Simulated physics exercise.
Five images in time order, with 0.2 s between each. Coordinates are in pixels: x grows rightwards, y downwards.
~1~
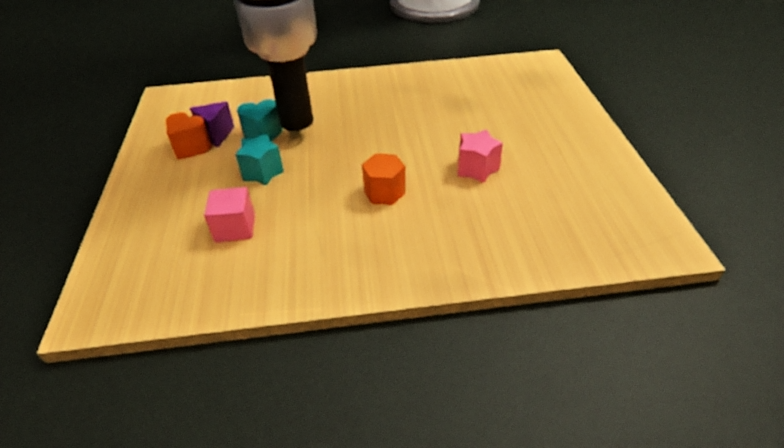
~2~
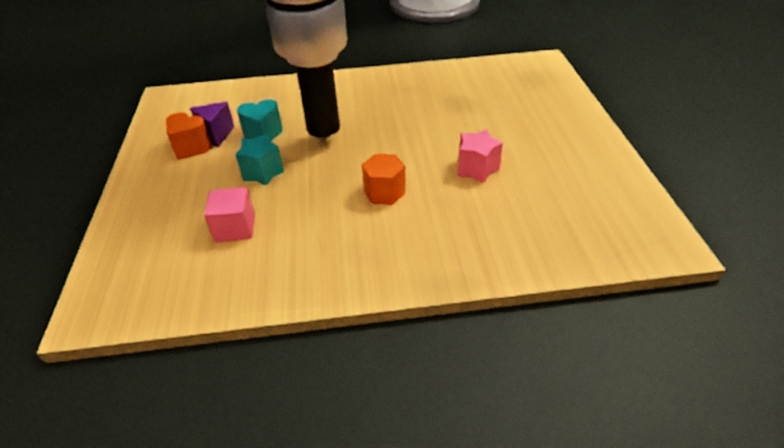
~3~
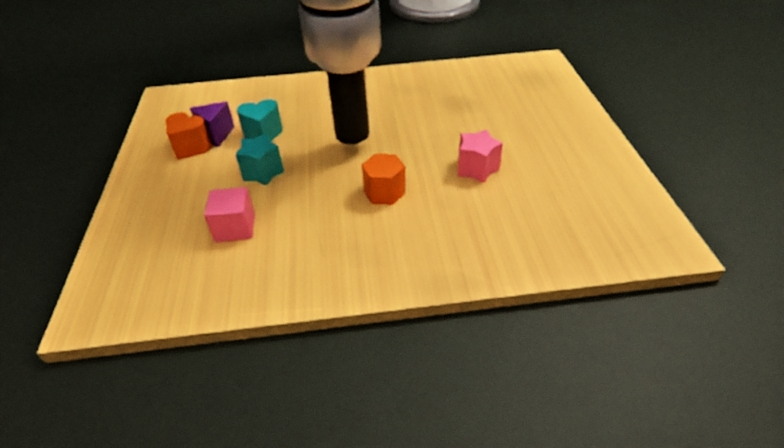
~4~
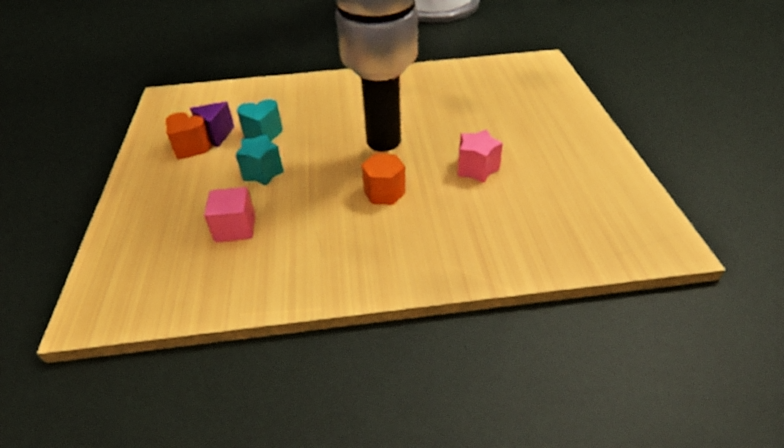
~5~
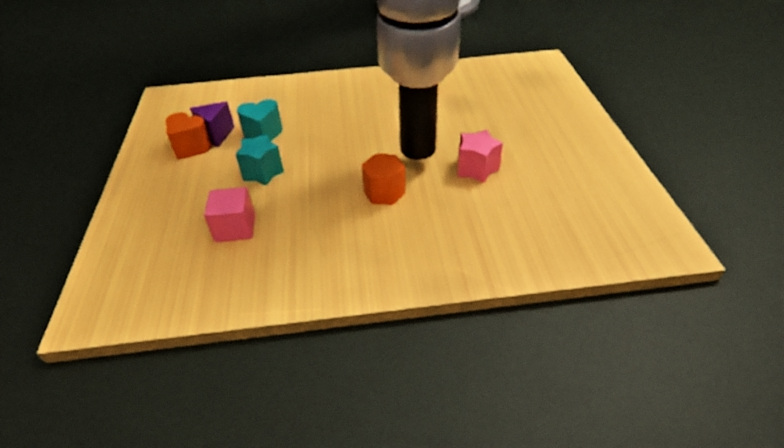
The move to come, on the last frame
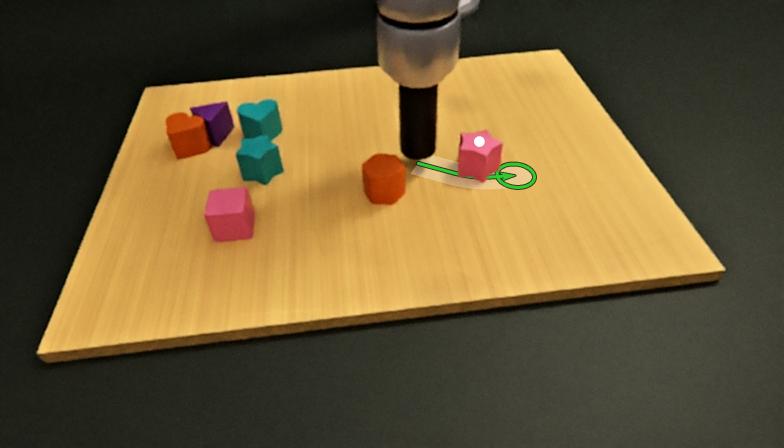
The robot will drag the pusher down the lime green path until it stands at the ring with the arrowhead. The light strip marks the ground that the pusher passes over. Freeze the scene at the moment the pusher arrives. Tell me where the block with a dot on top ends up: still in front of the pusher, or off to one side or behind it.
I predict the pusher still has it in front.
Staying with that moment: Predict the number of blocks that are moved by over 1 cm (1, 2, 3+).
Most likely one.
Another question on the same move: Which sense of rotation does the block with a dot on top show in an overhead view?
It ends up turned anticlockwise.
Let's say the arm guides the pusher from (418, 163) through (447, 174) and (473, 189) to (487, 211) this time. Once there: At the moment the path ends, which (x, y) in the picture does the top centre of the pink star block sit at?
Just about (499, 145).
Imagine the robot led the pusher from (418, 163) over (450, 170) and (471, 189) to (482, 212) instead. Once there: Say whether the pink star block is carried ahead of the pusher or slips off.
It lies beside or behind the pusher.
The line goes from (418, 163) by way of (465, 175) to (516, 175); the dot is on the pink star block.
On the path given first. One third of the way, pusher (450, 157); pink star block (486, 142).
Two thirds of the way, pusher (484, 163); pink star block (519, 143), turned 25° anticlockwise.
At the end, pusher (518, 161); orange six-sided block unmoved; pink star block (551, 140), turned 30° anticlockwise.
